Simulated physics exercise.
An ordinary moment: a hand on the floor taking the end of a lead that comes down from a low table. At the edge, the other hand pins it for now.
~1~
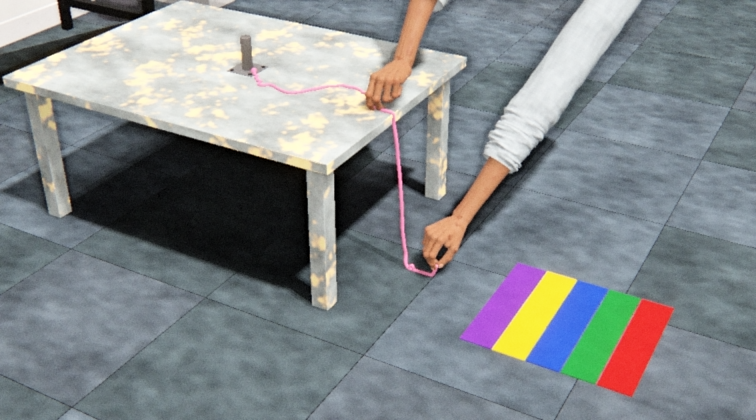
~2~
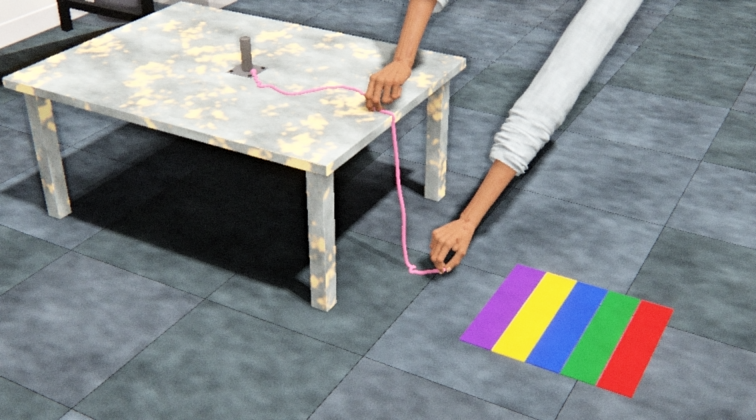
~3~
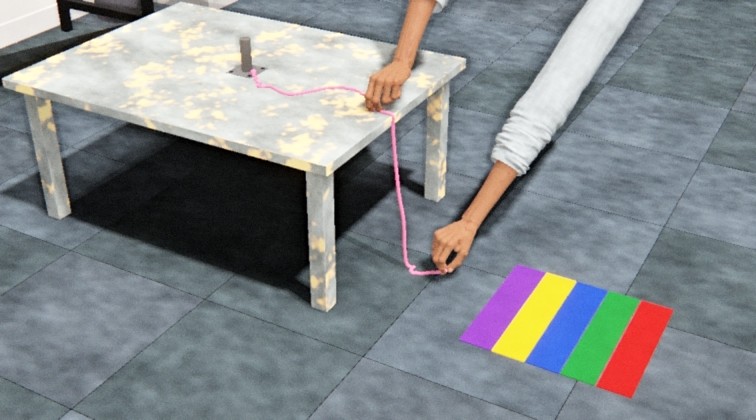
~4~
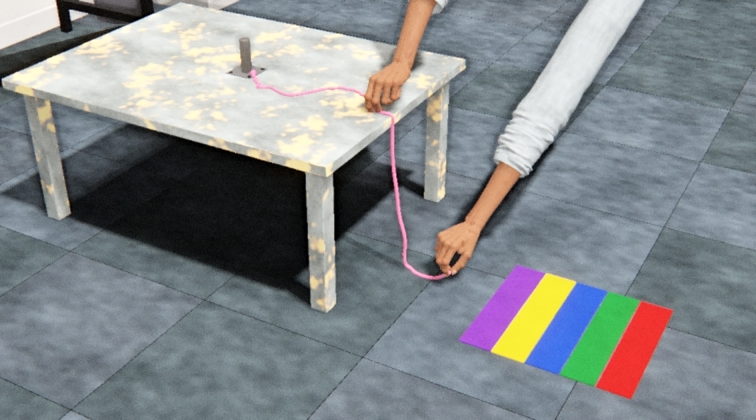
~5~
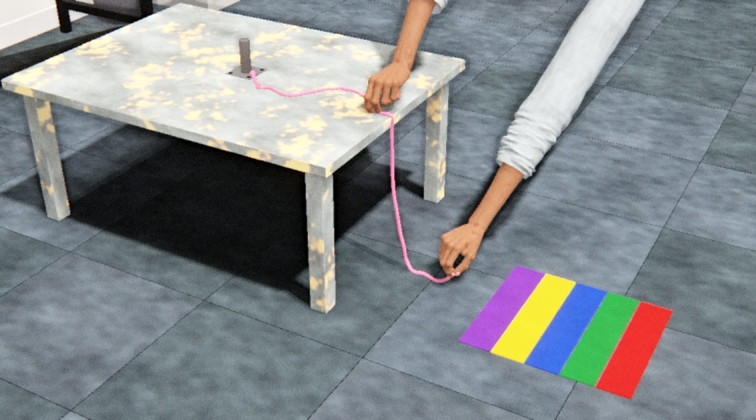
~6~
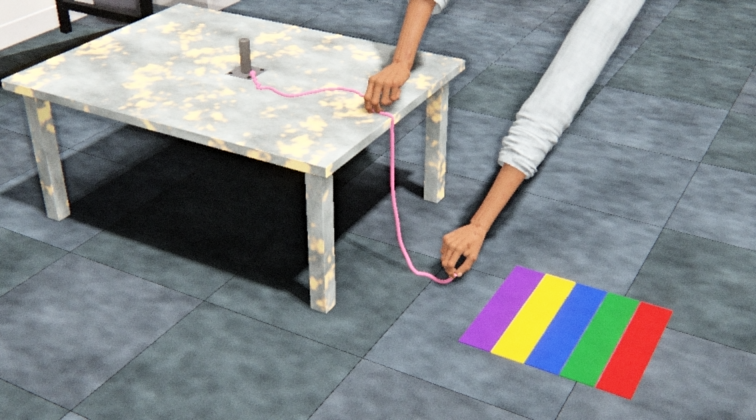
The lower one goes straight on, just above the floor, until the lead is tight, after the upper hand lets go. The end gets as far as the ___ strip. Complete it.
The end gets as far as the green strip.
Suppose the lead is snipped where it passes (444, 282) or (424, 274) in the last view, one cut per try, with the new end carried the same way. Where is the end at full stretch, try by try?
(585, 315) and (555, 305).
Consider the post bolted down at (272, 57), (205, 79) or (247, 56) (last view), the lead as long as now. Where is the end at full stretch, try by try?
Pixels, try by try: About (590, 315), (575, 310), (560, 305).
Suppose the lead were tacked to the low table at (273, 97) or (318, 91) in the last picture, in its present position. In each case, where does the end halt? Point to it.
Approximately (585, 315) and (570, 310), respectively.
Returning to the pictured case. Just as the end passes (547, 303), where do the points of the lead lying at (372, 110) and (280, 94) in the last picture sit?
(402, 146) for the first, (305, 91) for the second.
Soon after, end near (547, 303); over yellow.
After that, end near (586, 315); over blue.
At the stop, end near (609, 322); over green. It gets as far as the green strip.
